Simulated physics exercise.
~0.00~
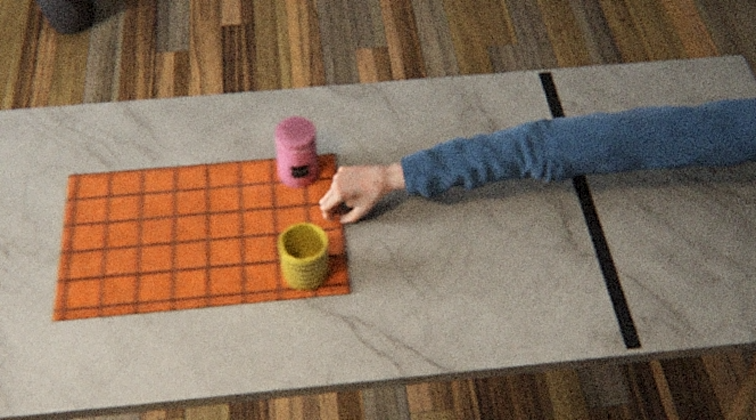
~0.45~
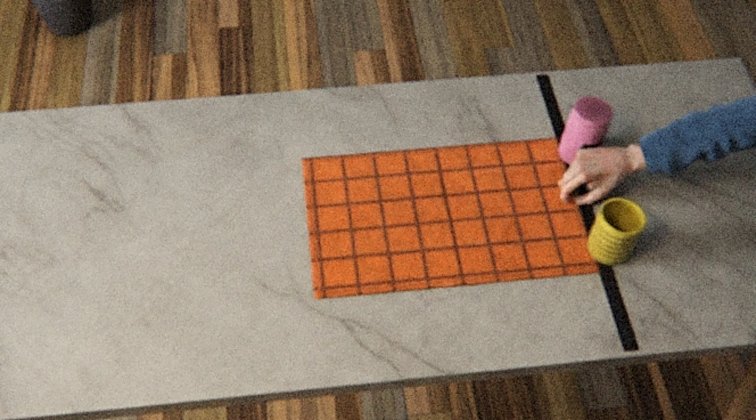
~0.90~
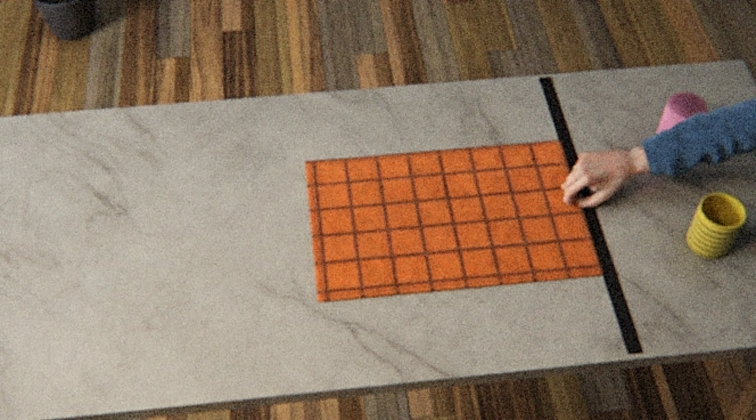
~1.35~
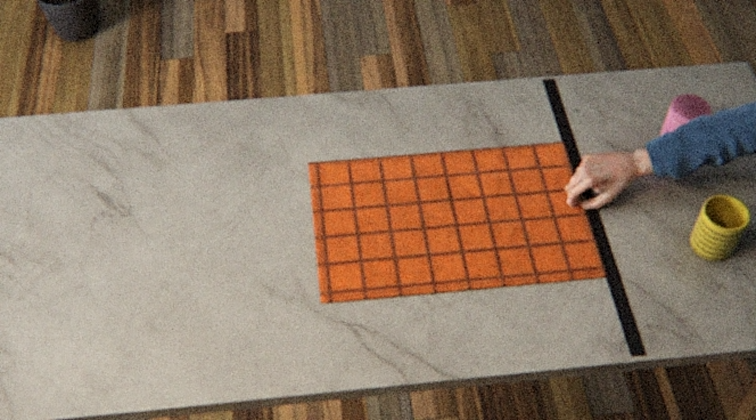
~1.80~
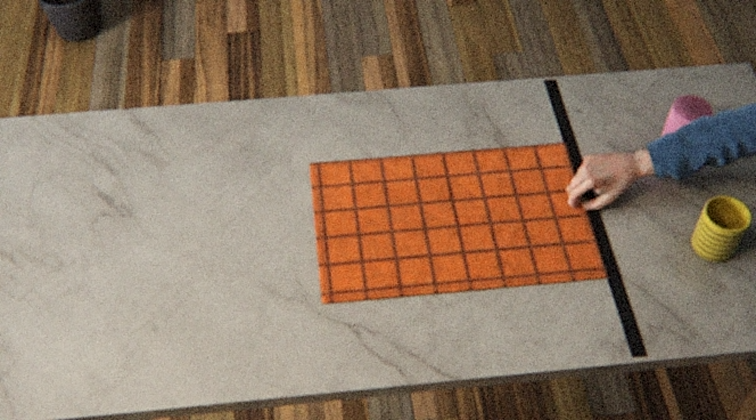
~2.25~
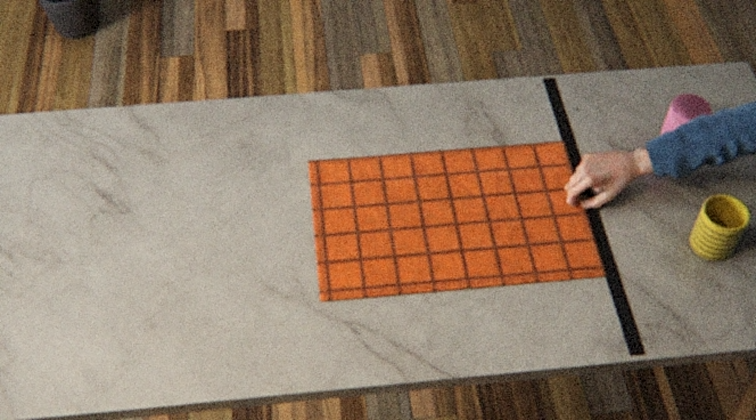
To begin with, a pink jar and a yellow mug stand near the right edge of an orange checked place mat on a marble-patterned table, where a hand in a blue sleeve grips the mat. The hand draws the mat to the right, carrying both toward a black strip of tape. As the mat's leading edge reaches the tape, the jar and mug tilt and travel on past it. The mat stops there while both slide farther right across the bare table. Finally, they stand still beyond the tape, clear of the mat, with the hand still holding its edge.
